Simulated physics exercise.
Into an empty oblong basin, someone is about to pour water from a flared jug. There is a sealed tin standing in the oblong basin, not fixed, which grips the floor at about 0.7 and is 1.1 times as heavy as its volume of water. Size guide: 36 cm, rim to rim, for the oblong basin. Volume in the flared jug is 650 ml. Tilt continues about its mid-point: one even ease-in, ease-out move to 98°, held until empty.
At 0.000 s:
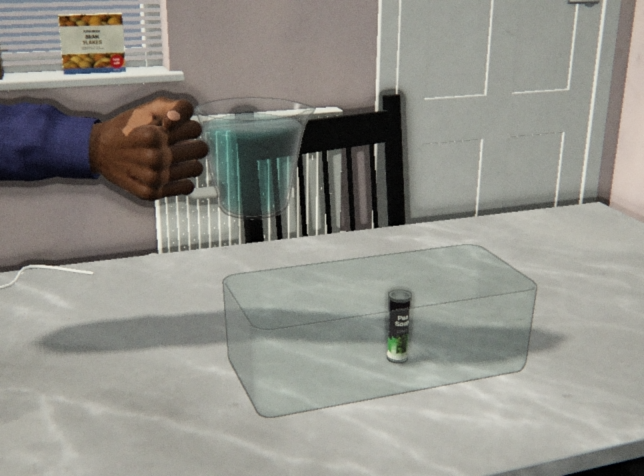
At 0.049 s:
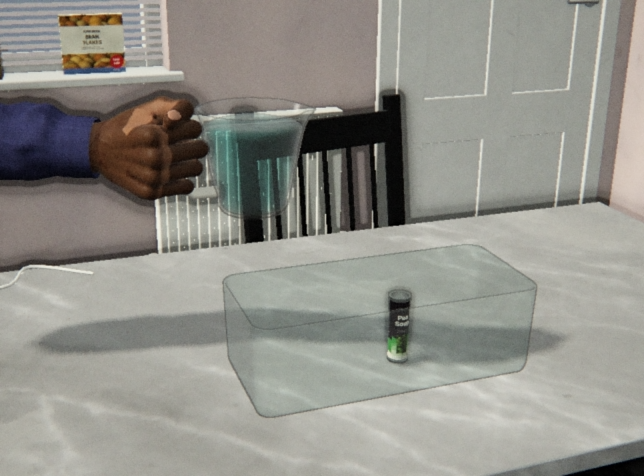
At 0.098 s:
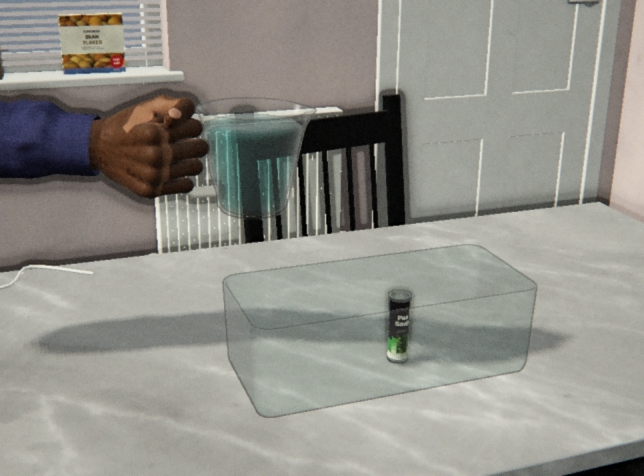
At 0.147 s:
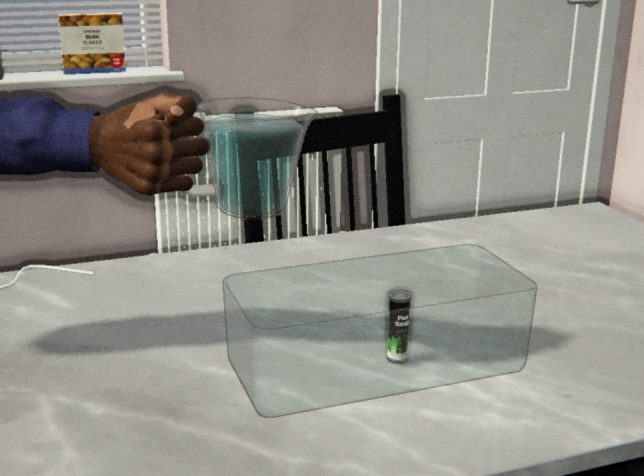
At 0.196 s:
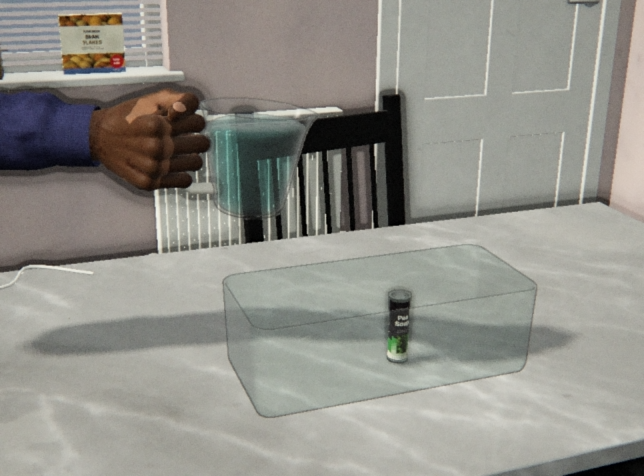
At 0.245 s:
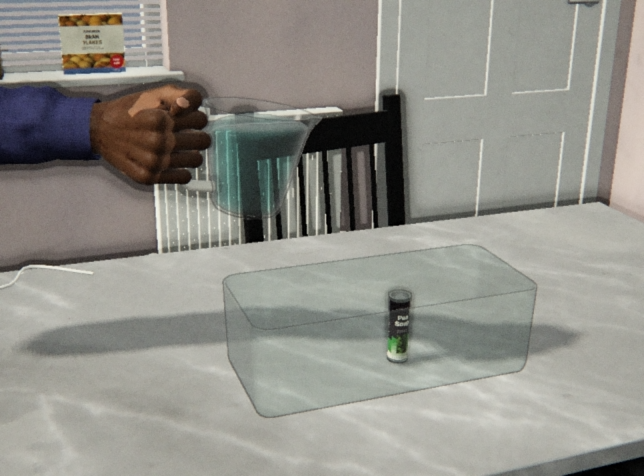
A hand slowly tilts a flared jug of water slightly rightward above a marble table.
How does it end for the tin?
Most likely it will capsize.
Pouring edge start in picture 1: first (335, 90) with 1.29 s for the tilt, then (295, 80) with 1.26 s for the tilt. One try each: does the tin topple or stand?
First it falls; then it remains upright.
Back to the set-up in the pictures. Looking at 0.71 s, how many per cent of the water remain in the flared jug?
I'd estimate some 78 % remains.
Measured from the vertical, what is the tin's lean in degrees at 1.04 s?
It tilts roughly 25° from upright.
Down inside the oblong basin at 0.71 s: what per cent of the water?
Fraction in basin: Approx. 4%.
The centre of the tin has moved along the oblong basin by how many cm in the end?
About 9.0 cm.
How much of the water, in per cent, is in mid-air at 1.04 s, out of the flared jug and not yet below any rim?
Around 22 per cent of the liquid is in flight.
Then, 0.71 s in, the tilt is 57° and 78 per cent is still to pour; the tin stands where it began.
Then, 1.04 s in, the tilt is 90° and 24 per cent is still to pour; the tin leans 25°.
Then, 1.40 s in, the tilt is 98° and 1 per cent is still to pour; the tin lies on its side.
Then, 1.78 s in, the tilt is 98° and 0 per cent is still to pour; the tin lies on its side.
Finally, the tin lies on its side.
